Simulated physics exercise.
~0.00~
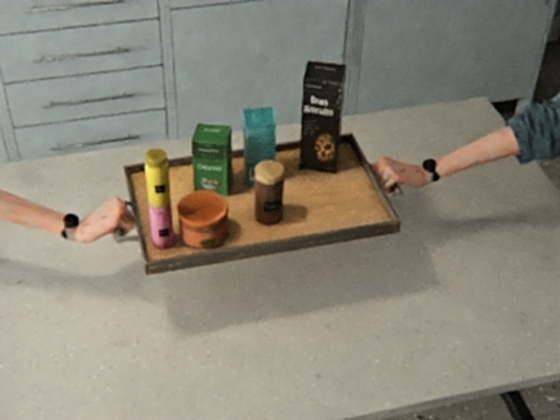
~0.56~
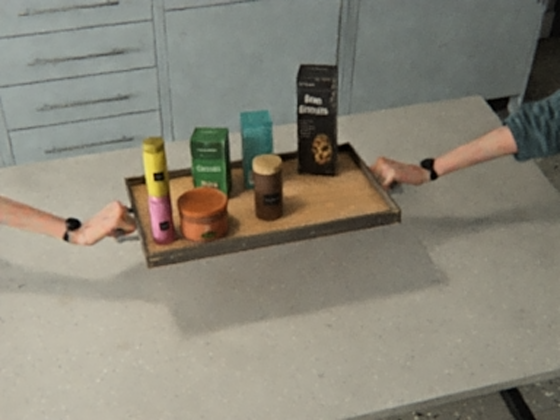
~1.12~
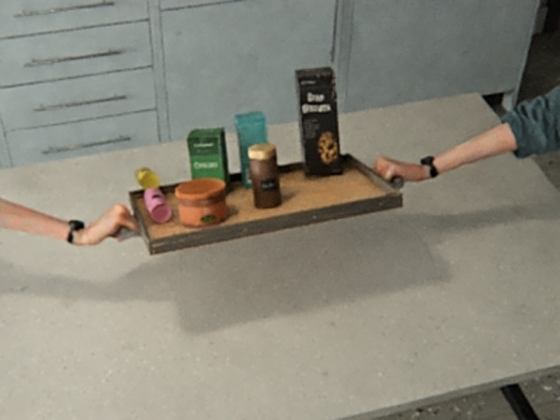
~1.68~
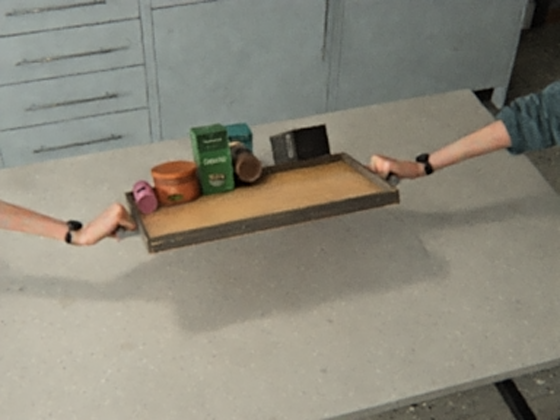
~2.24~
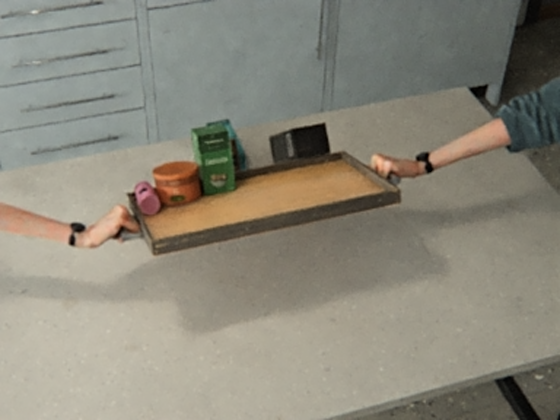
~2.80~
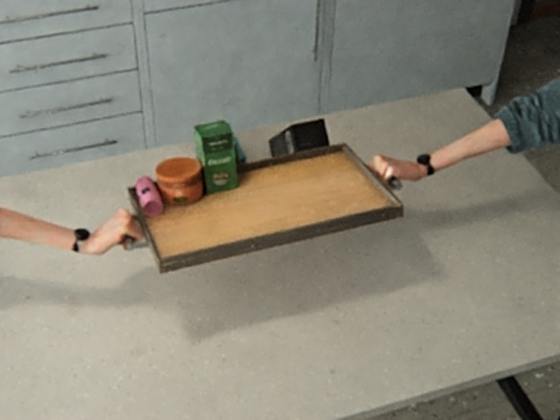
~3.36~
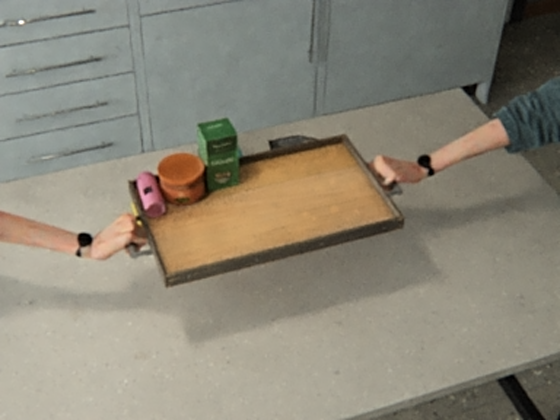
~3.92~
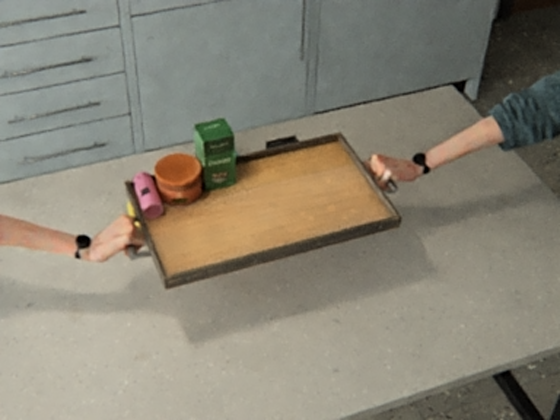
At the start, two hands hold a wooden tray above a grey table, carrying black, green and turquoise cartons, stacked yellow and pink shakers, a brown jar and an orange tub. The hands tip the tray towards the far side, and several items begin to lean. The shakers topple and the yellow one leaves the tray, then the black carton, turquoise carton and brown jar tumble over the far edge. The hands level the tray again. It ends with the pink shaker lying on its side beside the orange tub and the still-upright green carton.
